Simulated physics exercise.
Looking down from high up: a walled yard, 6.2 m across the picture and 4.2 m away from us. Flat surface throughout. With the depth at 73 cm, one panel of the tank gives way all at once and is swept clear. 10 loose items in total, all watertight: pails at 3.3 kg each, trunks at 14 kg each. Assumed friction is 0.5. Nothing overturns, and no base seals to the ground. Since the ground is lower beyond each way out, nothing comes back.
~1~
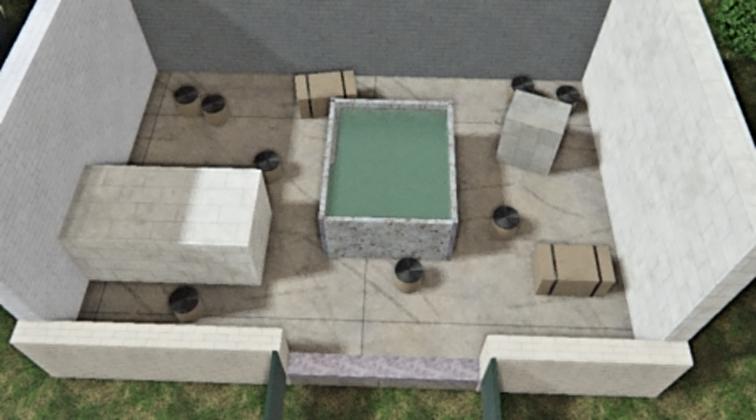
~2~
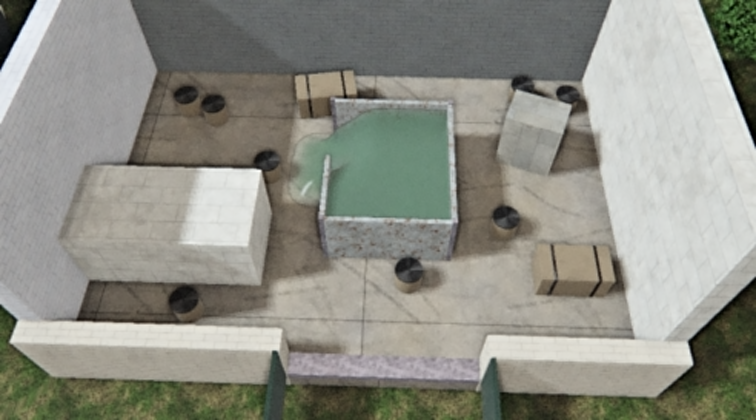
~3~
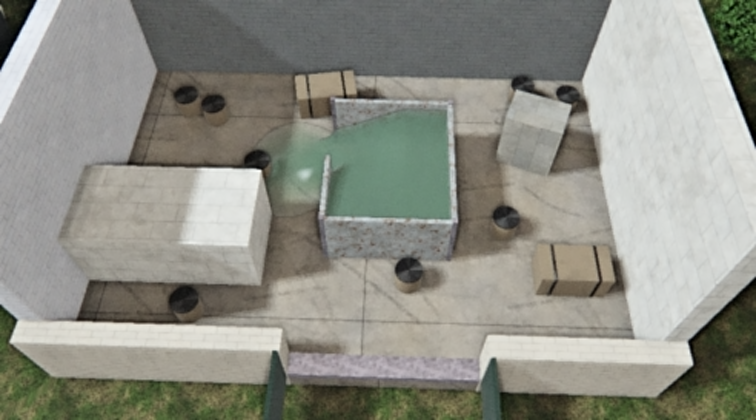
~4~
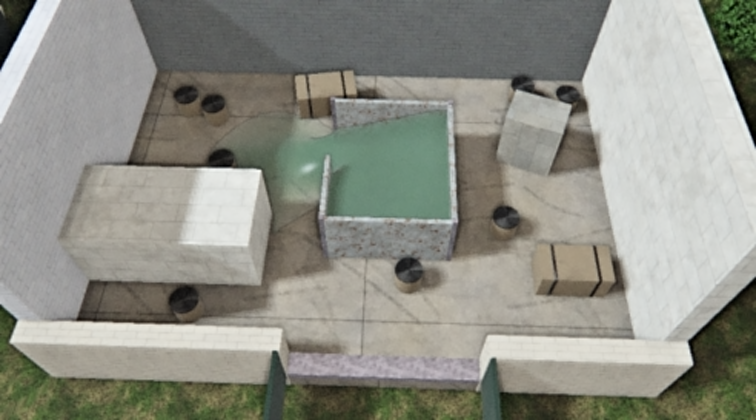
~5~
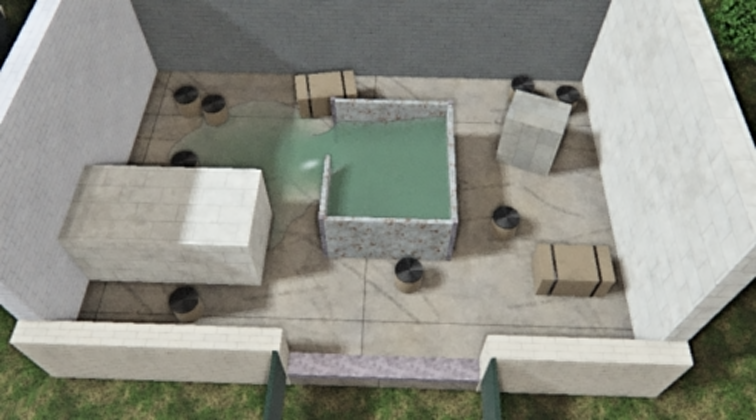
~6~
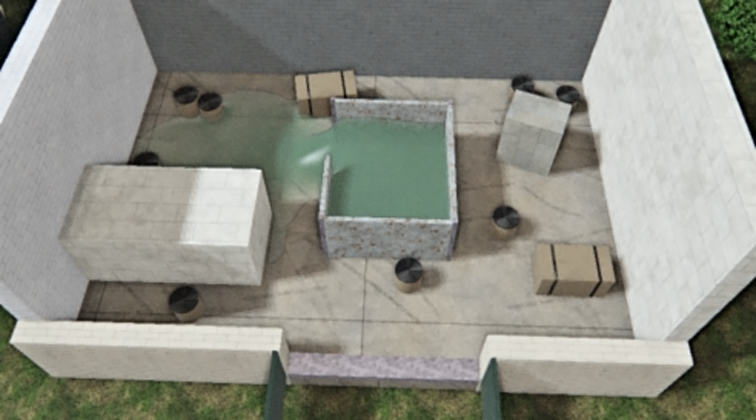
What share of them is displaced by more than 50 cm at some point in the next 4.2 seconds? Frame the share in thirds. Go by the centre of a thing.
It ends in the middle band.
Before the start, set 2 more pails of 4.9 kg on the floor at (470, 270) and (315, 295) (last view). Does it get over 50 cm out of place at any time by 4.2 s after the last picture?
One by one I'd say not that far and not that far.
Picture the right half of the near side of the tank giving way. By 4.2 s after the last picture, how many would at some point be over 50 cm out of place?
Then it comes to 3 of them.
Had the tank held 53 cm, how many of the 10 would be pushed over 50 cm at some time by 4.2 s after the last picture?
Count: 4.
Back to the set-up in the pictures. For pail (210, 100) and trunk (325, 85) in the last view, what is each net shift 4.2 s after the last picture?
450 cm and 200 cm.
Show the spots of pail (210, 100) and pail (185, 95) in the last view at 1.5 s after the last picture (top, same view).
(193, 53) and (151, 70), roughly.
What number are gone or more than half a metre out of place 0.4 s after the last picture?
Tally: 2.
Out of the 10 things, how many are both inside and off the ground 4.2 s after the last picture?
Just then, the number is 6.
Then, 0.4 s after the last picture 2 of 10 are over 50 cm from their spots; 2 afloat.
Then, 1.5 s after the last picture 2 of 10 are over 50 cm from their spots; 3 afloat.
Then, 2.8 s after the last picture 3 of 10 are over 50 cm from their spots; 3 afloat.
Then, 4.2 s after the last picture 5 of 10 are over 50 cm from their spots, and 5 have been at some point; 6 afloat.
